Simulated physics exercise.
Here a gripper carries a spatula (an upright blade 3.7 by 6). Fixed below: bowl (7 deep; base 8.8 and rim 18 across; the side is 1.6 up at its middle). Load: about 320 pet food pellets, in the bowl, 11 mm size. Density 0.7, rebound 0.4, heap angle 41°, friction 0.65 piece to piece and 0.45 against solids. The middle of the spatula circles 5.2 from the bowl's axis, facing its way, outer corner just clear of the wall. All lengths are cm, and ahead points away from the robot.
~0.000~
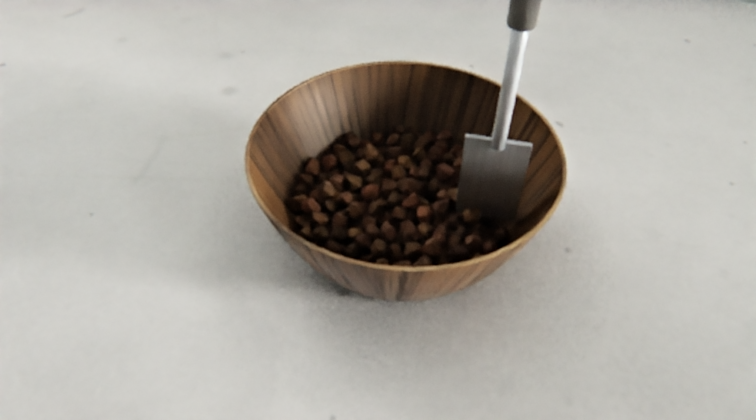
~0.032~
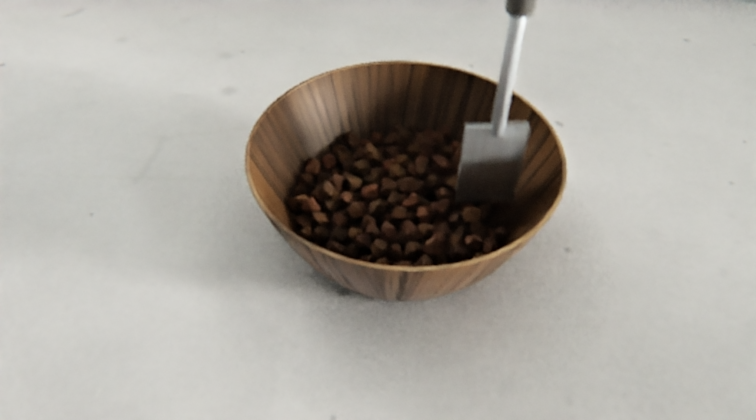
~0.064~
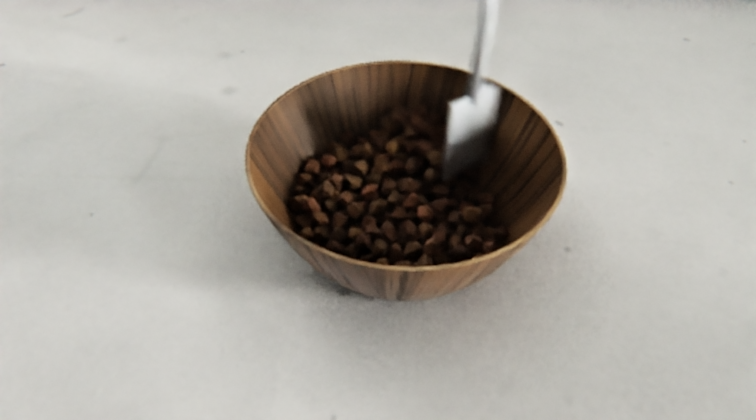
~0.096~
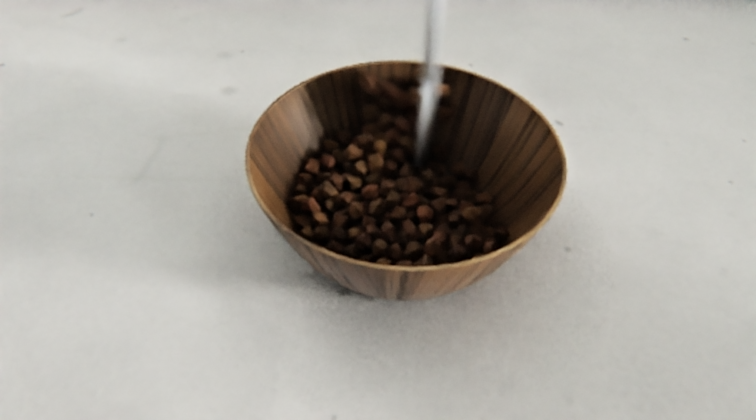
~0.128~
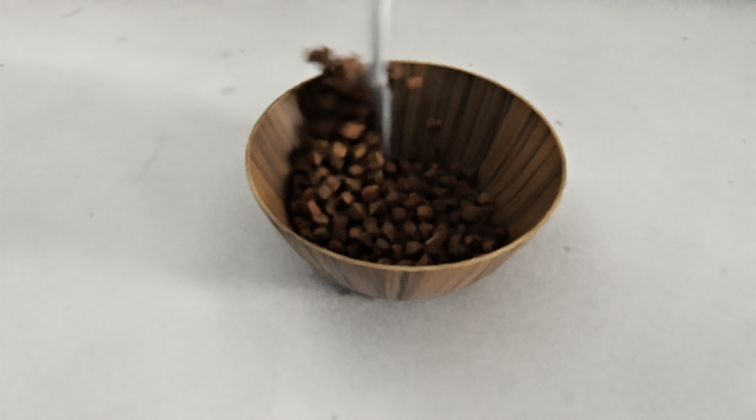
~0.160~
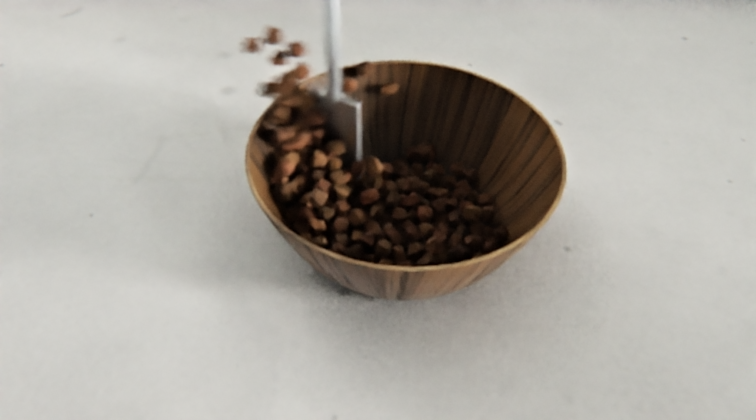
In a wooden bowl, a spatula sweeps around the back leftward, flinging brown pellets upward.
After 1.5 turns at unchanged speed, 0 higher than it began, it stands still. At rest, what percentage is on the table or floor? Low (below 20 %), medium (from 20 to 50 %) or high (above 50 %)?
On the table or floor the share is medium, from 20 to 50 %.
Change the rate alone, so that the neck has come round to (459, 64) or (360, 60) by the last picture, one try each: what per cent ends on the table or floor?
About 5 and 25 per cent.
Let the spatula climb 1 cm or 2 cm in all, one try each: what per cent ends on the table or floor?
About 20 and 10 per cent.
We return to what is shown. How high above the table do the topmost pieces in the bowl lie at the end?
Roughly 6.5 cm.
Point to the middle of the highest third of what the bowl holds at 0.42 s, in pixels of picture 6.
Near (398, 118).
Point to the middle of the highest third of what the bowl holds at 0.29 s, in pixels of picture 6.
Around (469, 231).
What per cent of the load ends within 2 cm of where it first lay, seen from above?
Roughly 15 per cent.
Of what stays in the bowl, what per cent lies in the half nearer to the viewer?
Roughly 65 per cent.
After 0.29 s, 301° round, highest piece 13 above the table; 285 in the bowl, 5 on the table or floor, 31 in flight or on the tool.
After 0.42 s, 85° round, highest piece 10 above the table; 250 in the bowl, 36 on the table or floor, 35 in flight or on the tool.
After 0.68 s, 180° round, highest piece 6 above the table; 222 in the bowl, 97 on the table or floor, 2 in flight or on the tool.
After 1.38 s, 180° round, highest piece 6 above the table; 222 in the bowl, 99 on the table or floor.
In the end, 222 in the bowl, 99 on the table or floor. That is 31 % on the table or floor.
